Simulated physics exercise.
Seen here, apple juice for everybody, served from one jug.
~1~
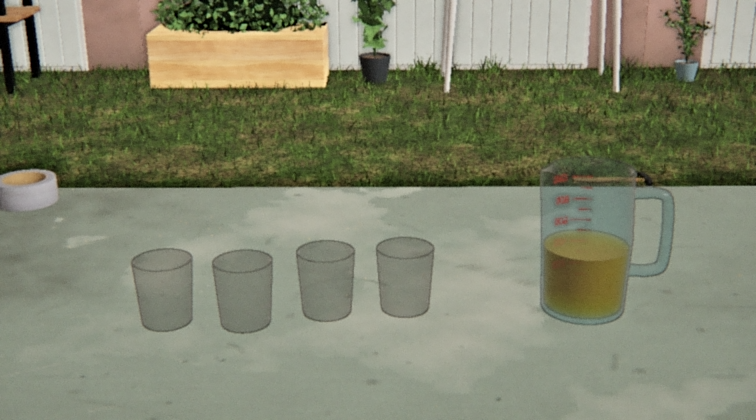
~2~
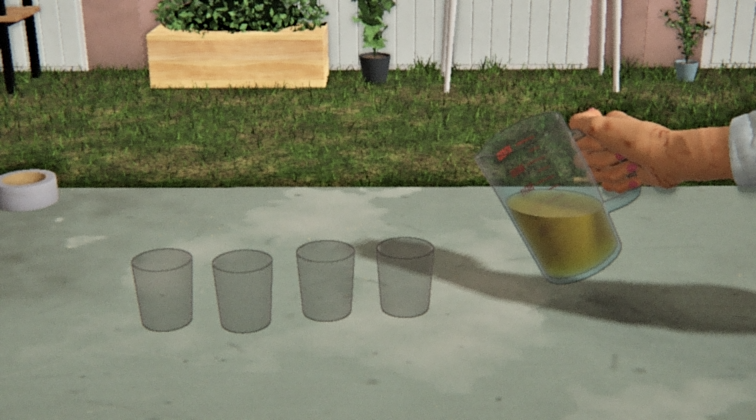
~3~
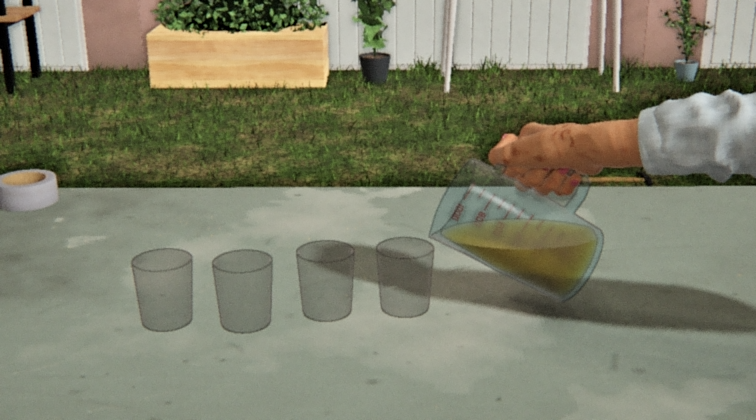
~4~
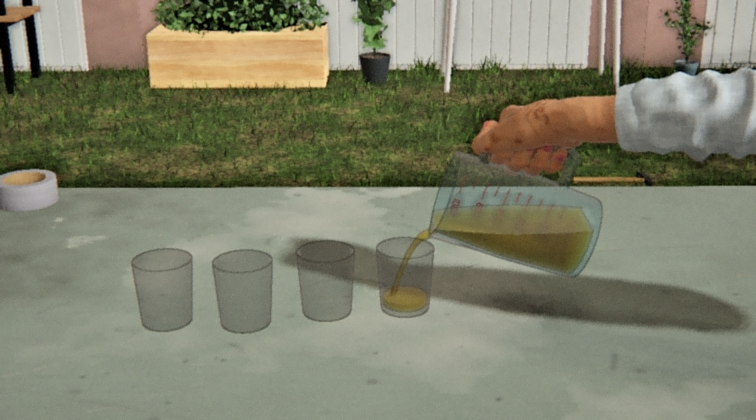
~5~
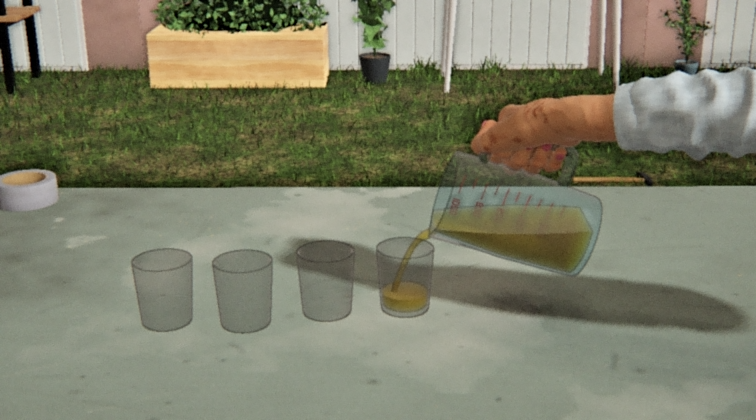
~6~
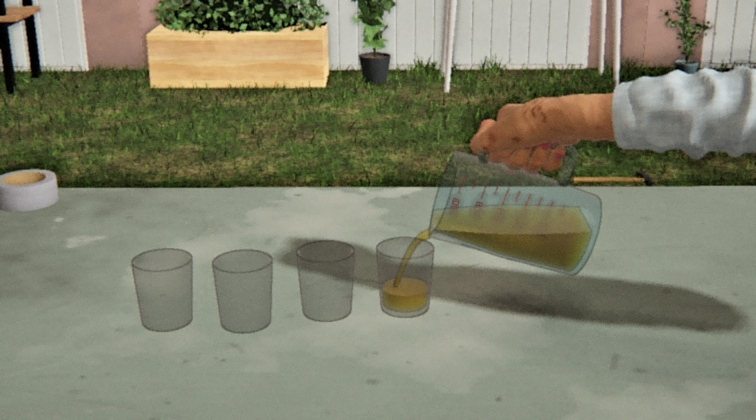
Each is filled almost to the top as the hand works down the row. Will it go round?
Looks like it's going to give out before the final one.
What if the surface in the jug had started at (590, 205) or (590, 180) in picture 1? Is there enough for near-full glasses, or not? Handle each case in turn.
The first one lasts and the second one lasts.
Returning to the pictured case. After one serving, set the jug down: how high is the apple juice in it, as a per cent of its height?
About 30 per cent.
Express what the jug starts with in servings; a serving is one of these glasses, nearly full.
Close to 3.0 of them, I think.
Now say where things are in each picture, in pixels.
The first picture shows at the start; jug (587, 237) about half full; four glasses, the last at (164, 288).
In the second picture, a hand has the jug; jug (551, 196) tipped 25° with all of its load; the first is empty.
In the third picture, the jug is tipped; jug (515, 230) tipped 60° with all of its load; four glasses, the last at (164, 288).
In the fourth picture, the stream is running; jug (512, 214) tipped 70° with nearly all of its load; the first is nearly empty.
In the fifth picture, the stream is running; jug (512, 214) tipped 70° with nearly all of its load; four glasses, the last at (164, 288).
In the sixth picture, the stream is running; jug (512, 213) tipped 70° with nearly all of its load; the first is about a quarter full.
Shortly, the first is about two thirds full.
Then, the first is done and the jug has about two thirds of its load.
At the finish, the jug is empty with three filled and the next at a little of a serving.
